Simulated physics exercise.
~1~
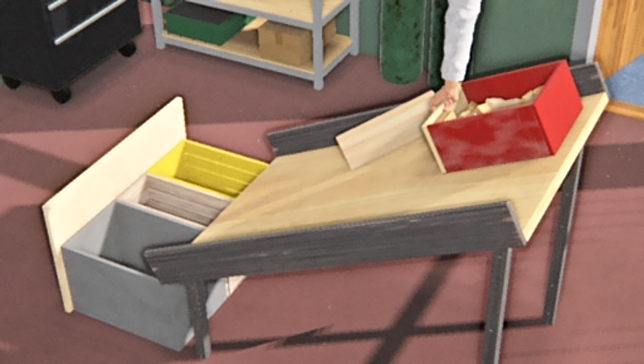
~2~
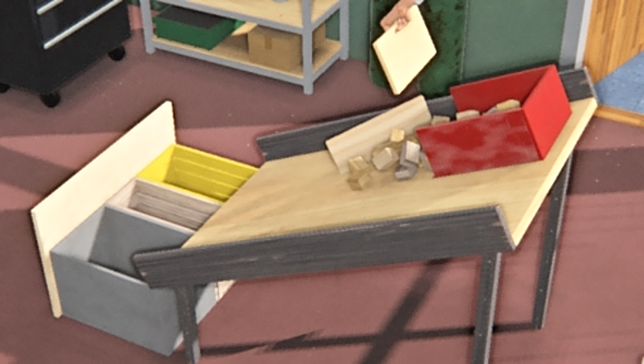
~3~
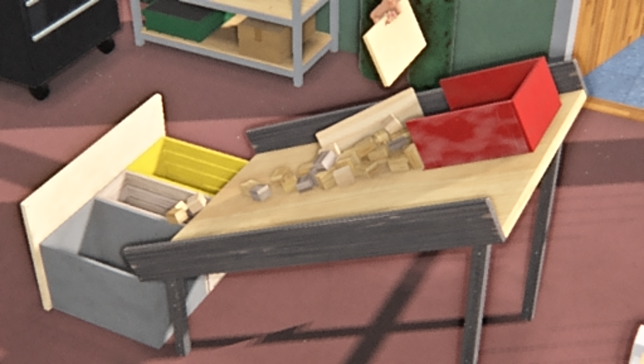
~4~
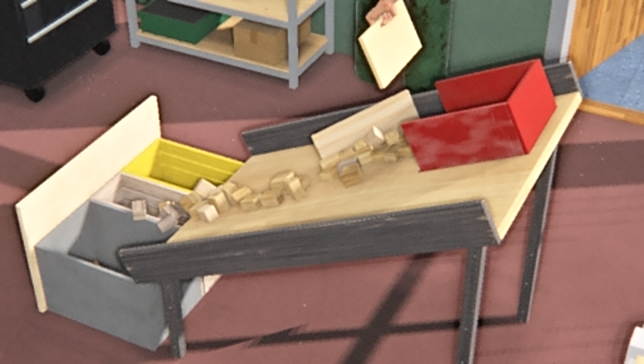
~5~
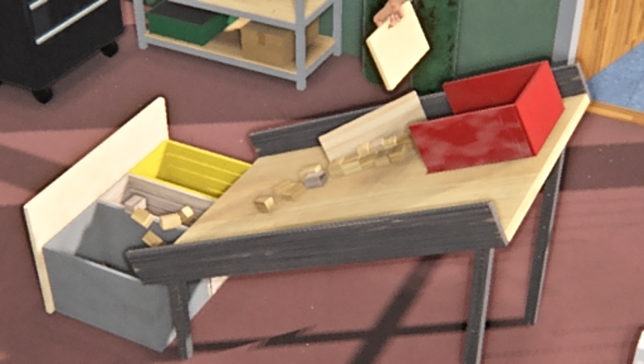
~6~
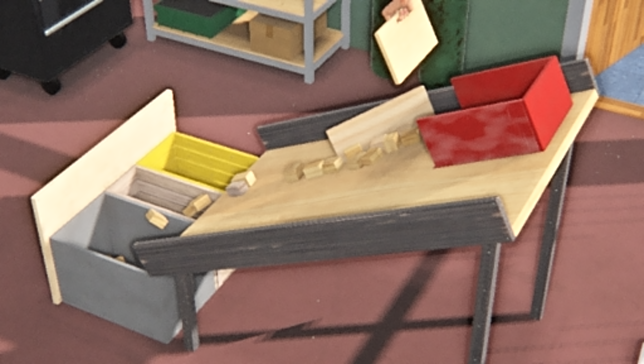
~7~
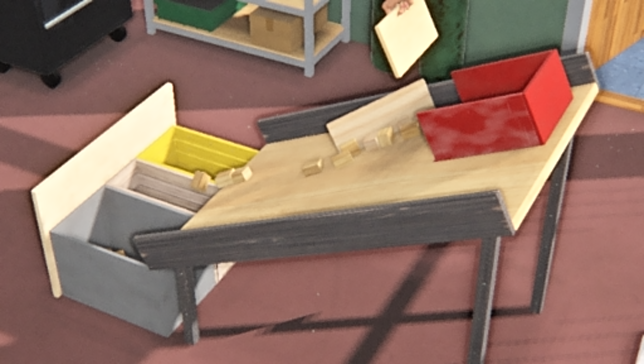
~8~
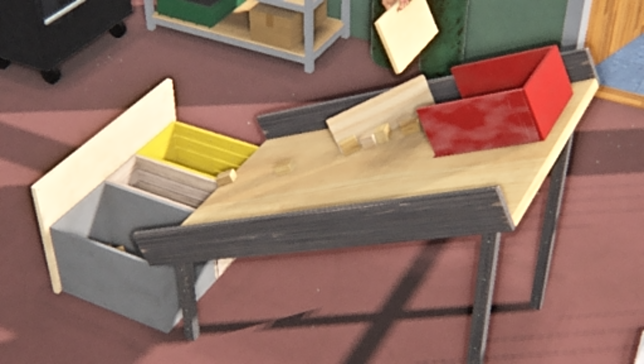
In a workshop, a hand lifts a wooden panel from the front of a red box on a sloping table, and small wooden blocks tumble down past an angled board, dropping into the wooden tote and grey bin while a few remain beside the board.
